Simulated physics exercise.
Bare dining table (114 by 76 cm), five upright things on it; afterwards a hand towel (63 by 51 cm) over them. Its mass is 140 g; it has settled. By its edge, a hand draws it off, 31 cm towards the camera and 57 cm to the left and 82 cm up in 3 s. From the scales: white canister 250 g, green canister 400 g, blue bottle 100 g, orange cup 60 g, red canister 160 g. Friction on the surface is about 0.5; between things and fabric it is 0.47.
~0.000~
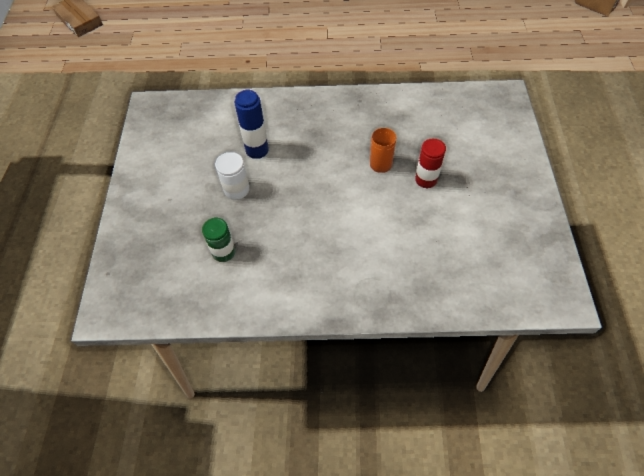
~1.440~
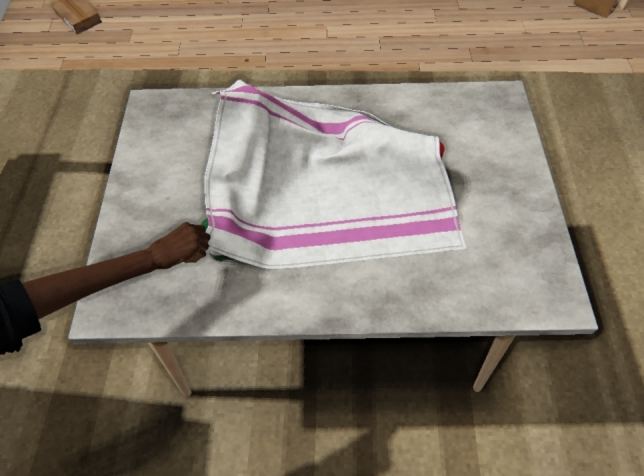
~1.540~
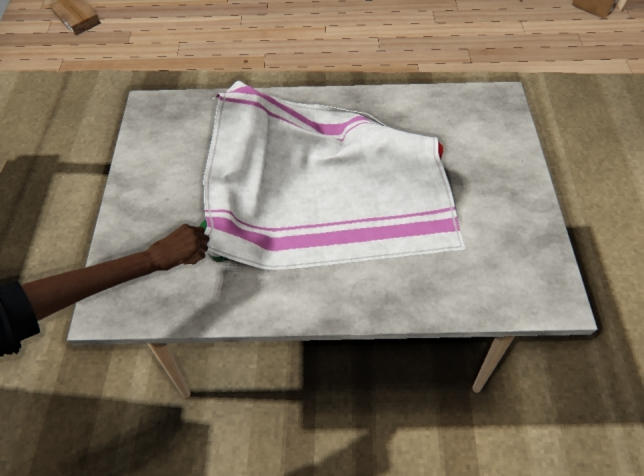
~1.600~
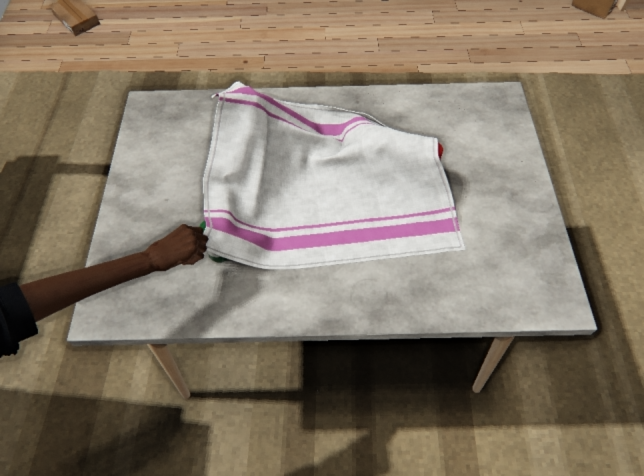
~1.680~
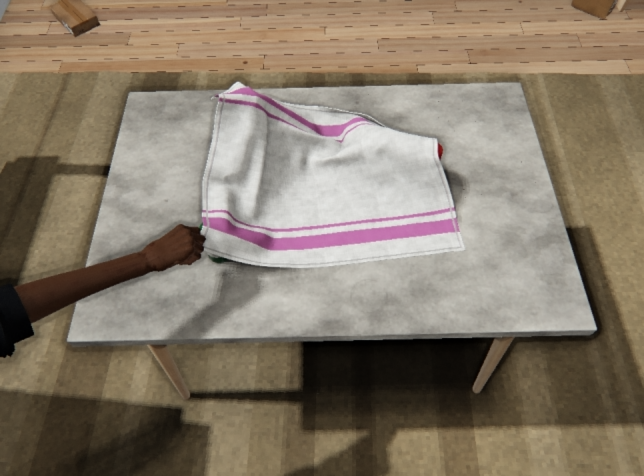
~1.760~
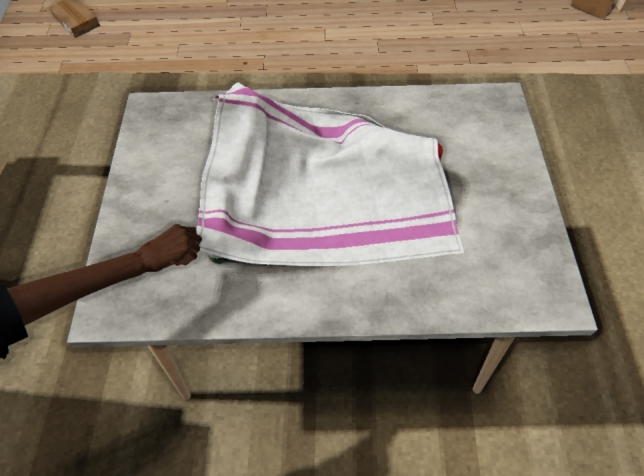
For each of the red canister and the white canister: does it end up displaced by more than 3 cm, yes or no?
Red canister - no, white canister - no.
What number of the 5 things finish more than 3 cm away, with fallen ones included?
2 of them.
At 2.4 s, middle of the hand towel at (257, 216); blue bottle 11 cm off its start, orange cup on its side, 9 cm off its start.
At 3.1 s, middle of the hand towel at (122, 232); blue bottle on its side, 15 cm off its start, orange cup on its side, 9 cm off its start.
At 3.8 s, middle of the hand towel at a place out of view; blue bottle on its side, 15 cm off its start at (197, 159), orange cup on its side, 9 cm off its start at (351, 175).
At 4.5 s, middle of the hand towel at a place out of view; blue bottle on its side, 15 cm off its start, orange cup on its side, 9 cm off its start.
At 5.3 s, middle of the hand towel at a place out of view; white canister 0 cm off its start at (226, 164), red canister 0 cm off its start at (431, 149), blue bottle on its side, 15 cm off its start at (197, 159), orange cup on its side, 9 cm off its start at (351, 175).
